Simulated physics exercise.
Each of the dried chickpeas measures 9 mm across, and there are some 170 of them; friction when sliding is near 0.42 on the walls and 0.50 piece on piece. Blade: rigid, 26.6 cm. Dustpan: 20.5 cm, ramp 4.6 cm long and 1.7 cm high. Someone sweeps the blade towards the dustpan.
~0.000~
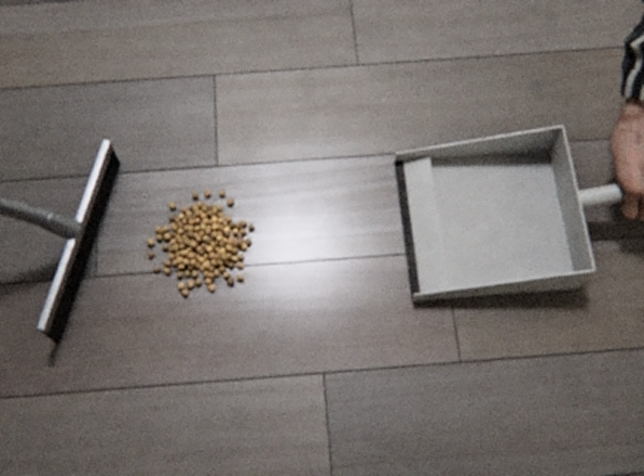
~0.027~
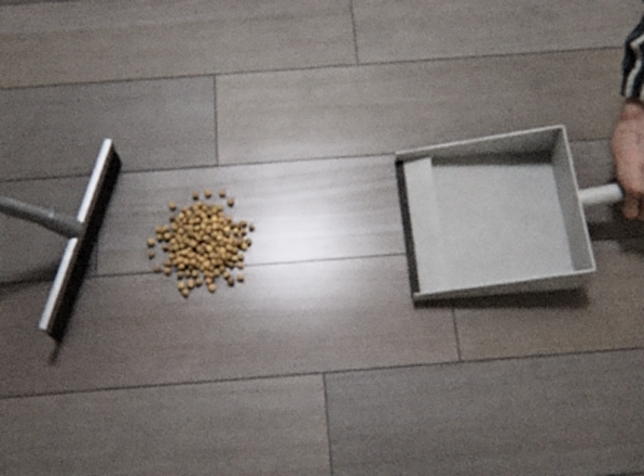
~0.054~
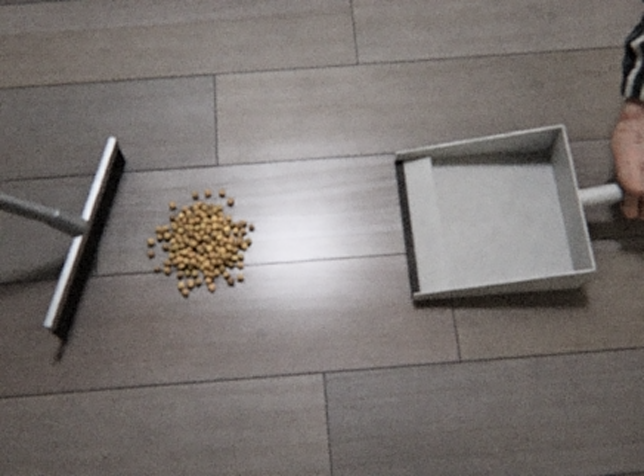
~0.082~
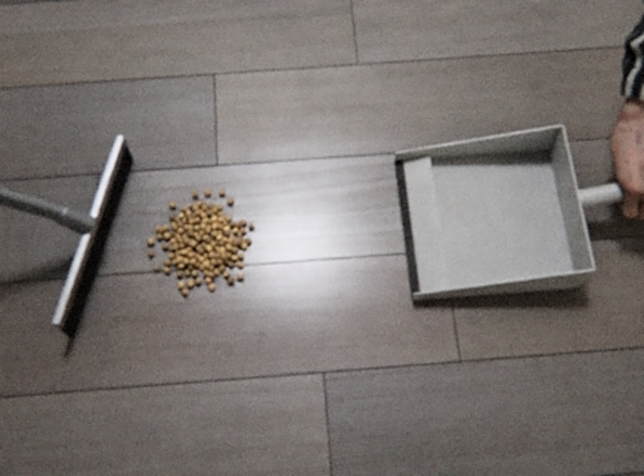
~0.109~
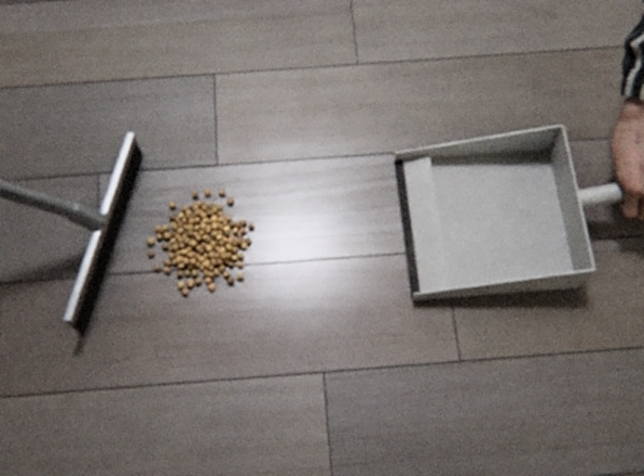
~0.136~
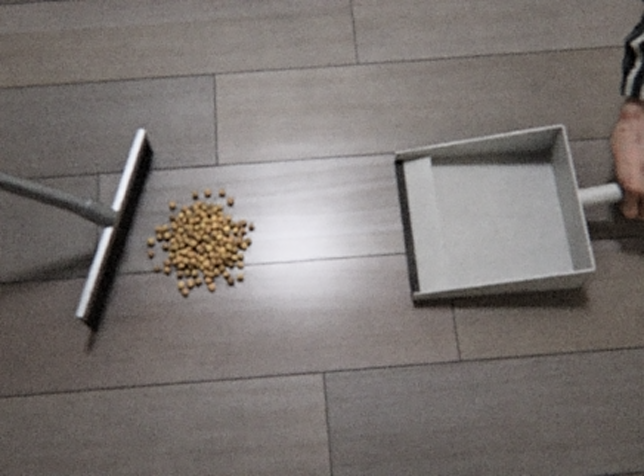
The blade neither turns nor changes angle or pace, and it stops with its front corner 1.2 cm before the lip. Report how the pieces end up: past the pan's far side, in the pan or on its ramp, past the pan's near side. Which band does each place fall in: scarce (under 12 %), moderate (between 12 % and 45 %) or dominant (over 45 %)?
Far side: Scarce; pan: Scarce; near side: Scarce.
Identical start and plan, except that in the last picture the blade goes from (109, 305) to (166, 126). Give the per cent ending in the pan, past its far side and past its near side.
That ends as pan 10, far 10, and near 10.
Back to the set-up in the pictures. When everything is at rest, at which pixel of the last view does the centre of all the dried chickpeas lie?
After settling, the middle sits near (375, 227).
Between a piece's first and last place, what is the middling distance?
I'd say close to 24 cm.
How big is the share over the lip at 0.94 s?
It's near 0 percent at that moment.
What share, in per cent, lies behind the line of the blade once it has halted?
Some 20 percent, give or take.
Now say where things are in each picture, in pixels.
Blade from (44, 329) to (108, 147), moved 0.0 cm, 0 of the pieces shifted so far; middle of the pieces at (202, 239); pan at (498, 222), in the first frame.
Blade from (46, 328) to (110, 146), moved 0.2 cm, 0 of the pieces shifted so far; middle of the pieces at (202, 238), in the second frame.
Blade from (51, 327) to (114, 145), moved 0.8 cm, 0 of the pieces shifted so far; middle of the pieces at (202, 238), in the third frame.
Blade from (59, 324) to (122, 142), moved 1.9 cm, 0 of the pieces shifted so far; middle of the pieces at (202, 238), in the fourth frame.
Blade from (71, 320) to (132, 139), moved 3.3 cm, 0 of the pieces shifted so far; middle of the pieces at (202, 238), in the fifth frame.
Blade from (83, 316) to (143, 136), moved 4.8 cm, 0 of the pieces shifted so far; middle of the pieces at (202, 238); pan at (498, 221). Its pace works out near 0.56 m/s, heading 14 degrees away from the viewer's side, in the sixth frame.
After 0.43 s, middle of the blade 22 cm from the lip; 0 % over the lip, far side 0 %, near side 0 %.
Then, at 0.63 s, middle of the blade 11 cm from the lip; 0 % over the lip, far side 5 %, near side 5 %.
After 0.94 s, middle of the blade 5 cm from the lip; 0 % over the lip, far side 10 %, near side 5 %.
At rest (1.2 s), far side 10 %, pan 0 %, near side 5 %, in front of the lip or behind the blade 85 %.
